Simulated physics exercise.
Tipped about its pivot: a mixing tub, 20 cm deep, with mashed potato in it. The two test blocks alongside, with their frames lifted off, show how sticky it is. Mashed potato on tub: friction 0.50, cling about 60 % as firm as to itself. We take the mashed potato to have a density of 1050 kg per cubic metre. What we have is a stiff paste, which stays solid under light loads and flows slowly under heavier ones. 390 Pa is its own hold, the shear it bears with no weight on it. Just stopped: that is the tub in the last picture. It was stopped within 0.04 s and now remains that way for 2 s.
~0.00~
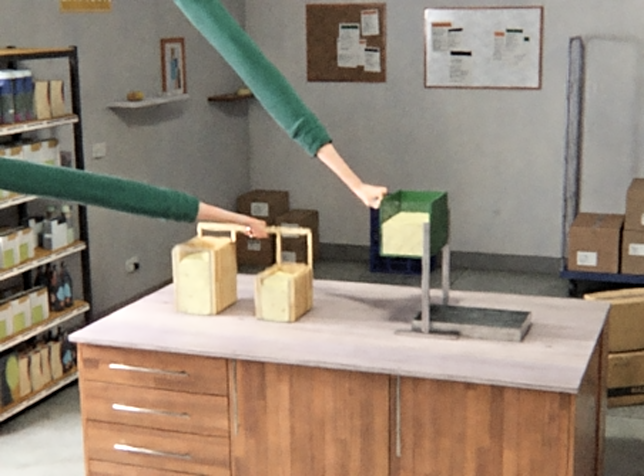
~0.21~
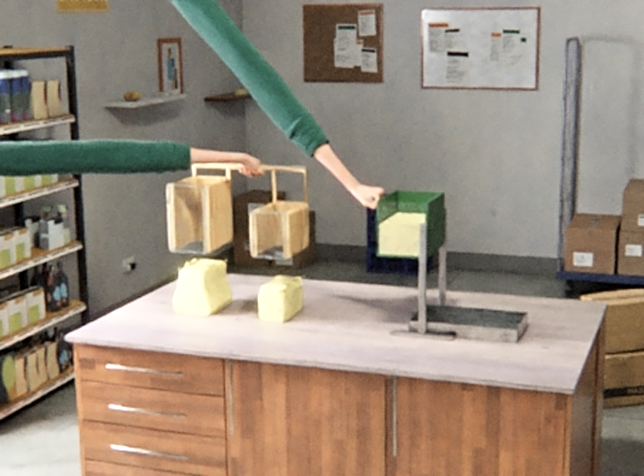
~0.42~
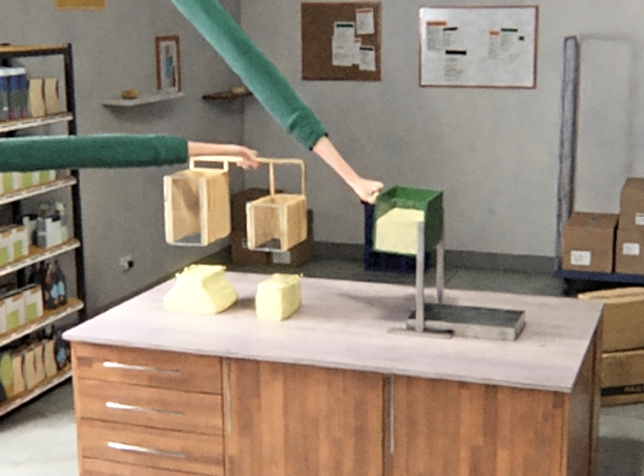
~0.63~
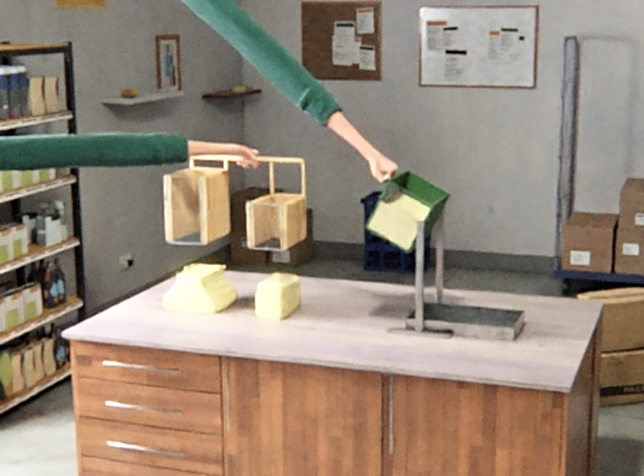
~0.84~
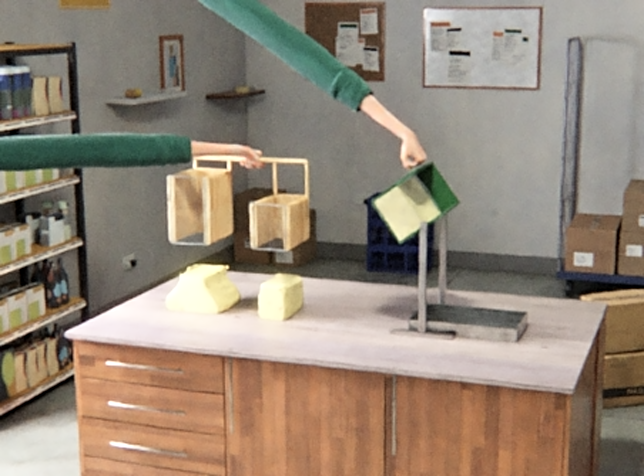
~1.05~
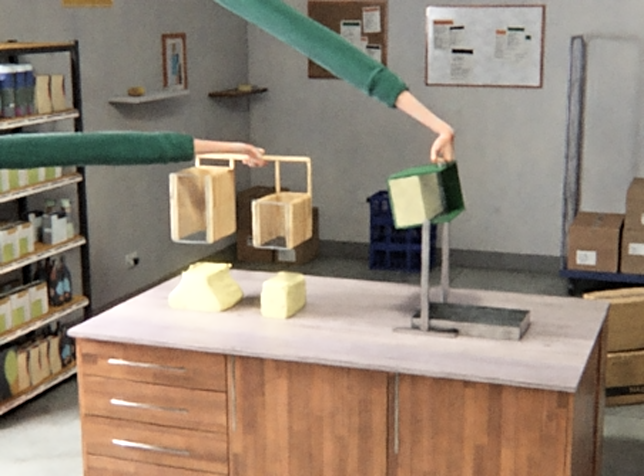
In a storeroom, one green-sleeved arm lifted two wooden molds off pale yellow blocks on a counter, and the left block slumped; then another hand tilted a green tub of yellow mash steeply on its stand.
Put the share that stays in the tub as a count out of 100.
The share that stays is about 100 out of 100.
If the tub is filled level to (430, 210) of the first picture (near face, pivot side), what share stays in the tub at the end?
I'd put it close to 100 in a hundred.
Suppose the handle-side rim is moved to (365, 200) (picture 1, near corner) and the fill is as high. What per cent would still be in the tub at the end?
About 100 per cent.
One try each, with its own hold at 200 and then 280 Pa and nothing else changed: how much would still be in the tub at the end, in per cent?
100 %, then 100 %.
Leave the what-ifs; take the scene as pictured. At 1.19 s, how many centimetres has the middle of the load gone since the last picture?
About 0 cm.
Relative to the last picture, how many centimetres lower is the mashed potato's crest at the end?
Roughly 1 cm.
By 1.19 s, the tub is at 78 degrees and holds 100 %.
By 1.36 s, the tub is at 78 degrees and holds 100 %.
By 1.53 s, the tub is at 78 degrees and holds 100 %.
By 1.70 s, the tub is at 78 degrees and holds 100 %.
By 3.05 s, at the end, the tub is at 78 degrees and holds 100 %.
